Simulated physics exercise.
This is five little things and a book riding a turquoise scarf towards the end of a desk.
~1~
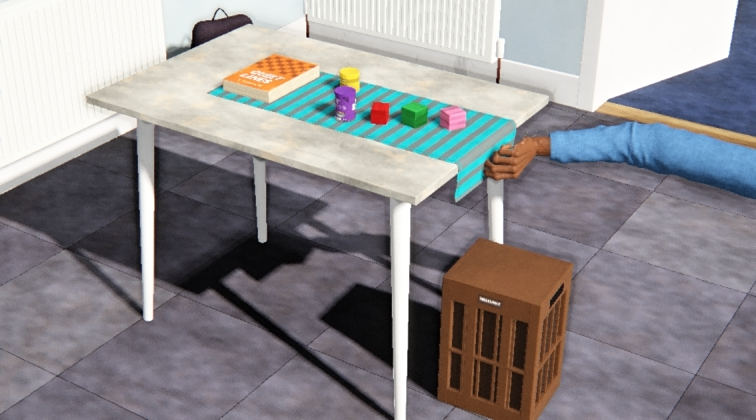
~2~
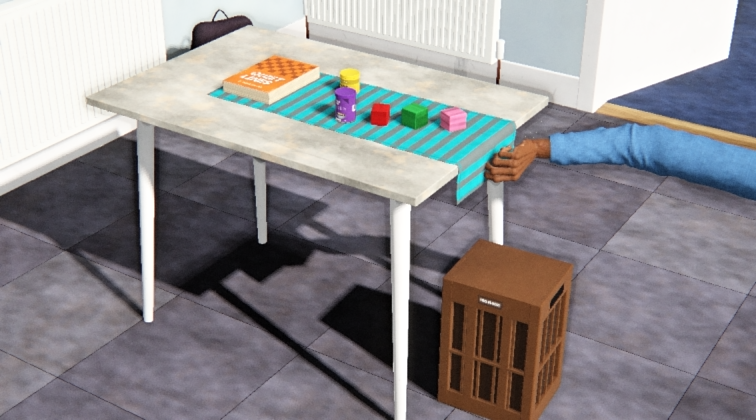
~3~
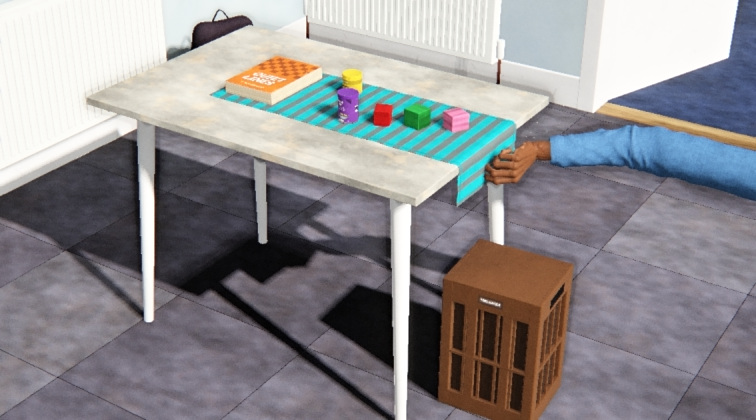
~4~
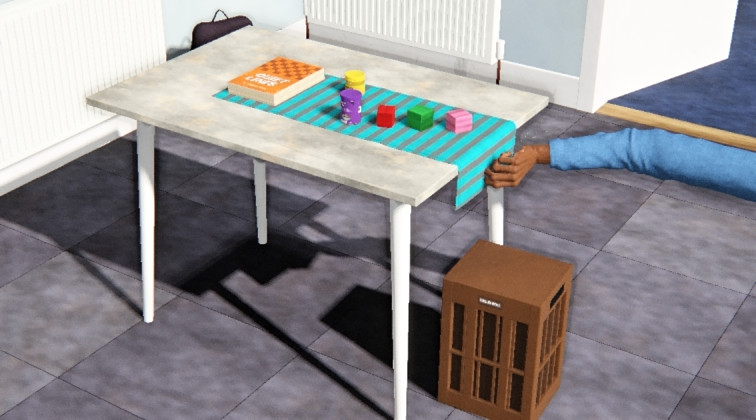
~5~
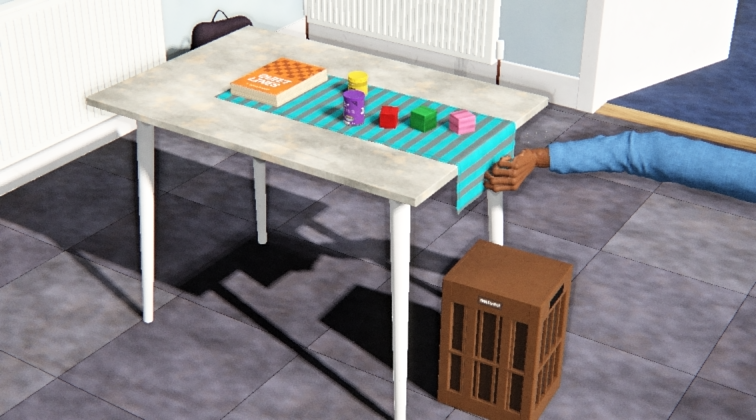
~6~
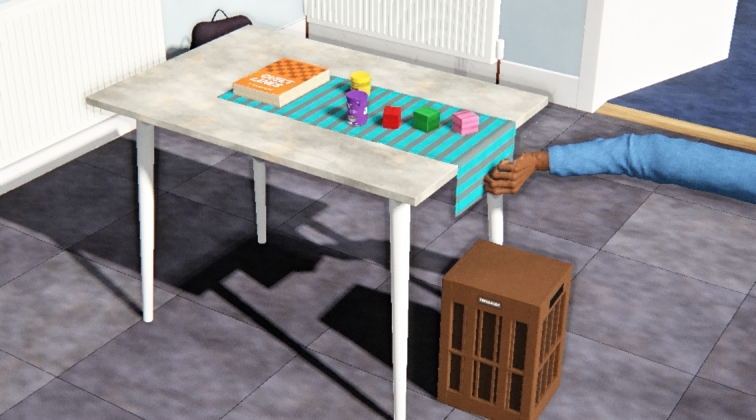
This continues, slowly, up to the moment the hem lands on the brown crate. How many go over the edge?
The count of fallen things is two.
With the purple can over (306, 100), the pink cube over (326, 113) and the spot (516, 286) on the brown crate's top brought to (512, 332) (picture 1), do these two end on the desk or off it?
The purple can survives, the pink cube remains up.
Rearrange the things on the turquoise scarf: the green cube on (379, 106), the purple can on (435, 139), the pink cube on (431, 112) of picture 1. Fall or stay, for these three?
The green cube keeps its place on top; the purple can goes over; the pink cube tumbles off.
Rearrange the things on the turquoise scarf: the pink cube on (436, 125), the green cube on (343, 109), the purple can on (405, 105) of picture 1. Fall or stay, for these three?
The pink cube tumbles off; the green cube does not fall; the purple can does not fall.
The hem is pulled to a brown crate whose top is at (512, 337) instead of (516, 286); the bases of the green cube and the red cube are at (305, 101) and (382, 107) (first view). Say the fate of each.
The green cube keeps its place on top; the red cube falls.
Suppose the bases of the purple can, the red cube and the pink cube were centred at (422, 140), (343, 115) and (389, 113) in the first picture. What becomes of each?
The purple can is carried off; the red cube stays on; the pink cube remains up.
Soon after, hem near (484, 213); all still up.
Then, hem near (484, 246); pink cube gone.
Further on, hem on the crate; pink cube and green cube gone.
At rest, hem on the crate; pink cube and green cube gone. It carries off two.
